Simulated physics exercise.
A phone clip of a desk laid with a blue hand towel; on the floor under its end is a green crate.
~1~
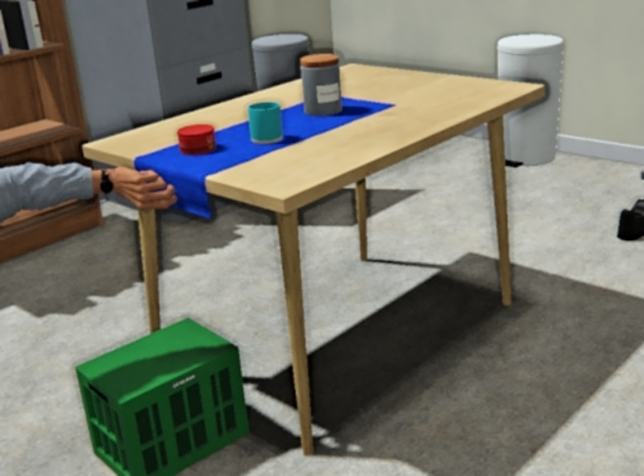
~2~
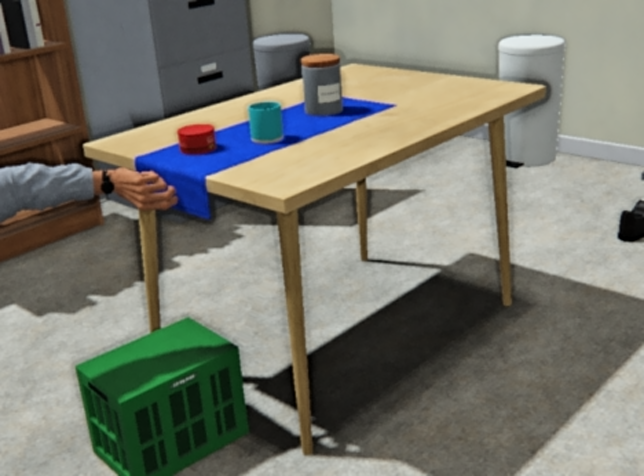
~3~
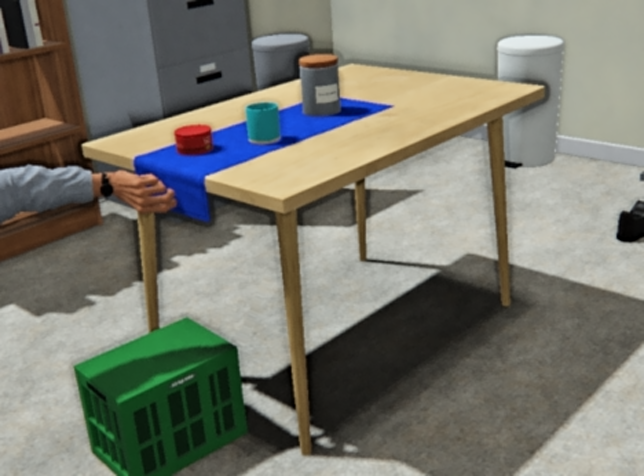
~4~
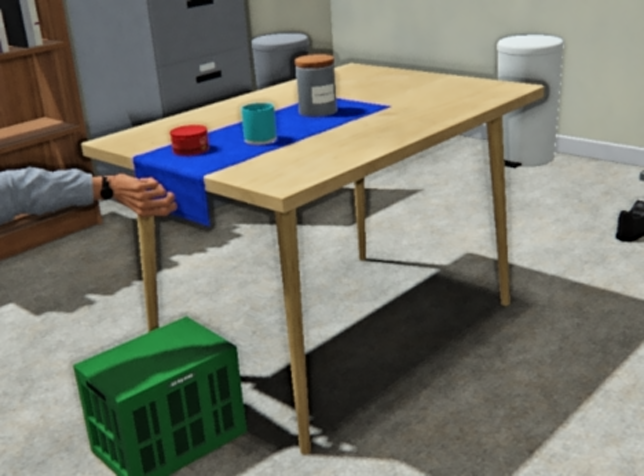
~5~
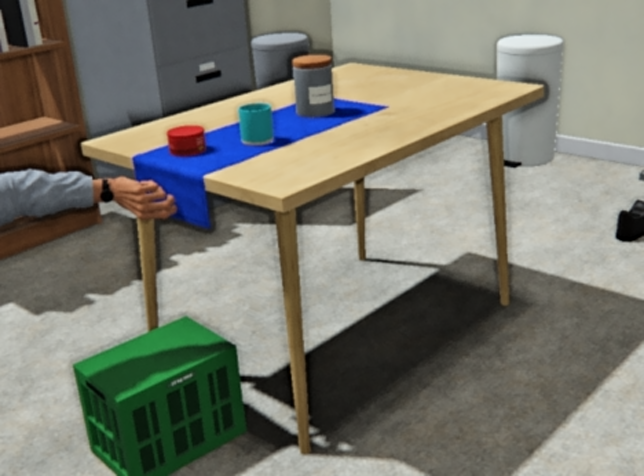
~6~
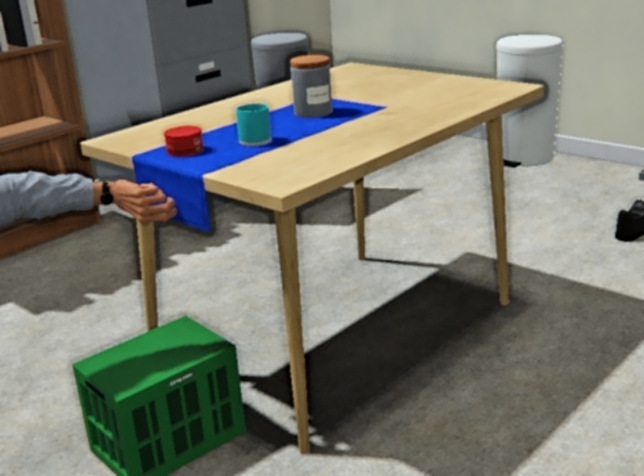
A hand in a grey sleeve with a dark watch grips the near end of a blue cloth on a light wooden table, seen from slightly above in a room with a bookcase and grey cabinet. A red tub, a turquoise mug and a lidded grey canister stand on the cloth, above a green crate. The hand draws the cloth slightly over the edge, and all three items shift slightly left with it.
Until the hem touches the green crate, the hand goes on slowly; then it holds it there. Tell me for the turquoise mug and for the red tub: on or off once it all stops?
Turquoise mug: Off, red tub: Off.
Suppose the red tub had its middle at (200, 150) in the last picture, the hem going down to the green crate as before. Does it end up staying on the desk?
In that case it tumbles off.
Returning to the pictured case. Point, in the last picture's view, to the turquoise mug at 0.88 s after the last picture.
About (200, 143).
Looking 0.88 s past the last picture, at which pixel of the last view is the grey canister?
(267, 100).
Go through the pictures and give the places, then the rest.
The first frame shows hand towel end (211, 218); turquoise mug (264, 106); red tub (195, 129); grey canister (320, 58); top of the crate (156, 373).
The second frame shows hand towel end (210, 219), far hem (397, 106); red tub (196, 129); red tub stands on the cloth.
The third frame shows hand towel end (210, 221); turquoise mug (262, 106).
The fourth frame shows hand towel end (209, 226), far hem (392, 107); red tub (189, 130).
The fifth frame shows hand towel end (211, 228); turquoise mug (255, 107).
The sixth frame shows hand towel end (210, 231), far hem (388, 108); turquoise mug (252, 107); red tub (182, 131); top of the crate (153, 371).
Then, 0.88 s on from there, hem going down; mug carried along near (200, 143); tub down below near (138, 314).
Then, 1.66 s on from there, hem on the crate; mug down below near (164, 326); tub down below near (138, 314).
In the end, hem on the crate; mug down below near (164, 326); tub down below near (138, 314). The turquoise mug falls off and the red tub goes over the edge.
